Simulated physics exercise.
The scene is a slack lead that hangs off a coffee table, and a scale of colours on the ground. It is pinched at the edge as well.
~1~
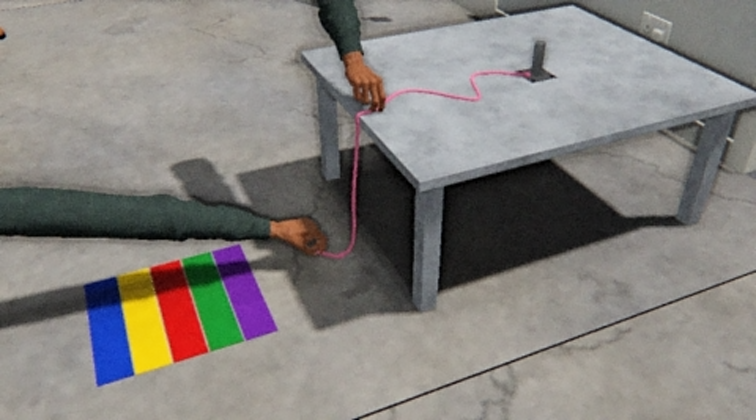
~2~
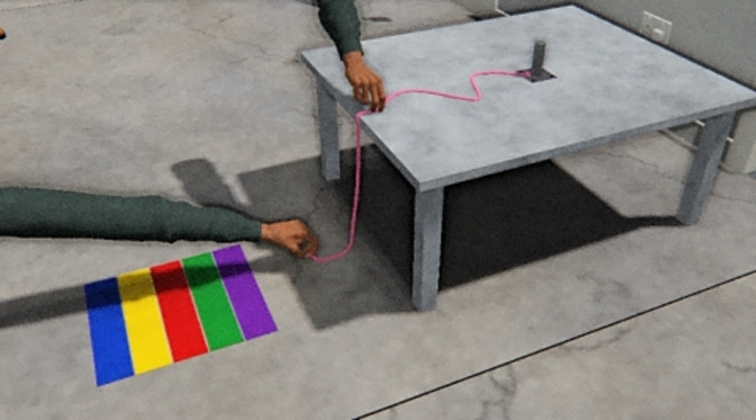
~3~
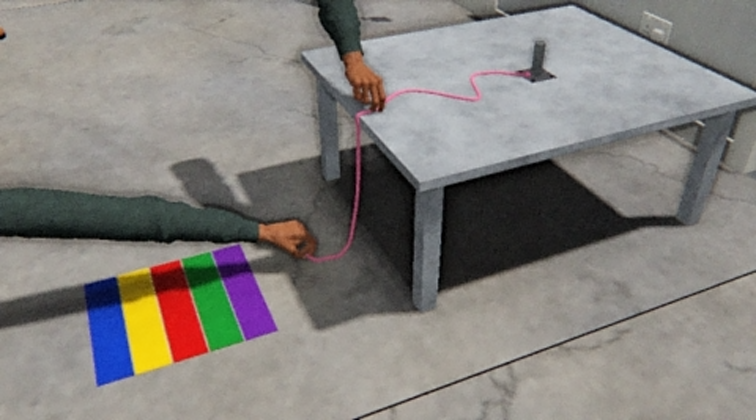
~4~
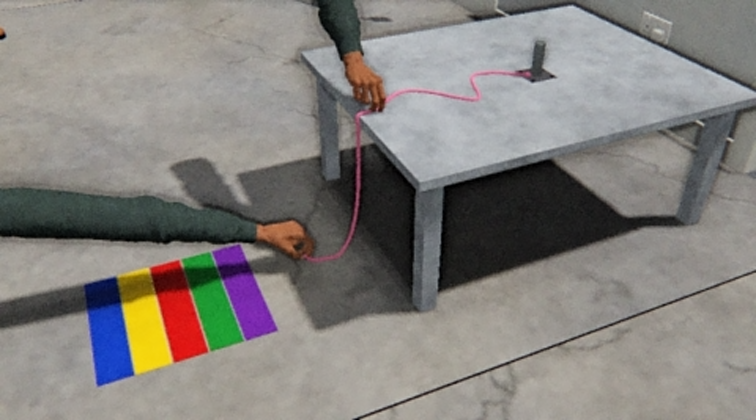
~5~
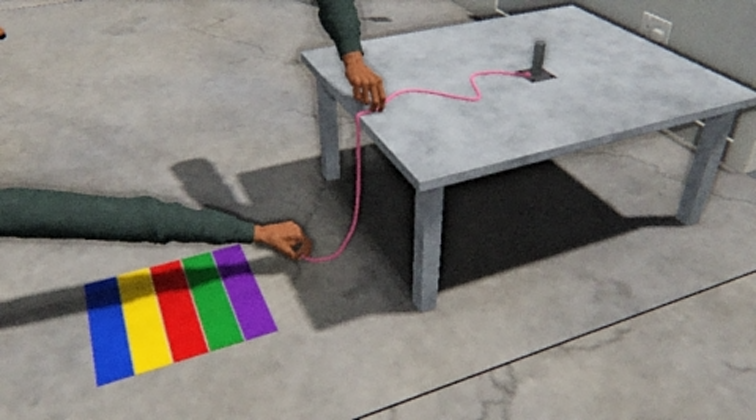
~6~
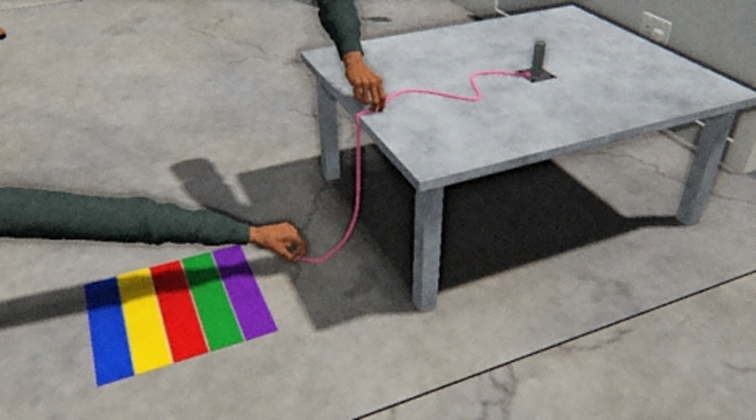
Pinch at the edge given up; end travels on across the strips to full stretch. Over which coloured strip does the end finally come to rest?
Over the yellow strip.
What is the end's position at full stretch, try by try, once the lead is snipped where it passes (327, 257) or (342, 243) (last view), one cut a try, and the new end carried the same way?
Result 1: (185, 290). Result 2: (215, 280).
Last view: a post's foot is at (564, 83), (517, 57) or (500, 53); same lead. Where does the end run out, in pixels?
Per try, approx.: (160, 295); (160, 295); (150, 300).
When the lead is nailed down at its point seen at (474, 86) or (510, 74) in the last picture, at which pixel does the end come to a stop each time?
Try one ends near (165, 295), try two near (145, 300).
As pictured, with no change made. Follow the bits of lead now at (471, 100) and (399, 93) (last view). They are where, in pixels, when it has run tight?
First point (425, 99), second point (354, 119).
Soon after, end near (212, 281); over green.
After that, end near (167, 294); over red.
At the stop, end near (138, 301); over yellow. Over yellow.
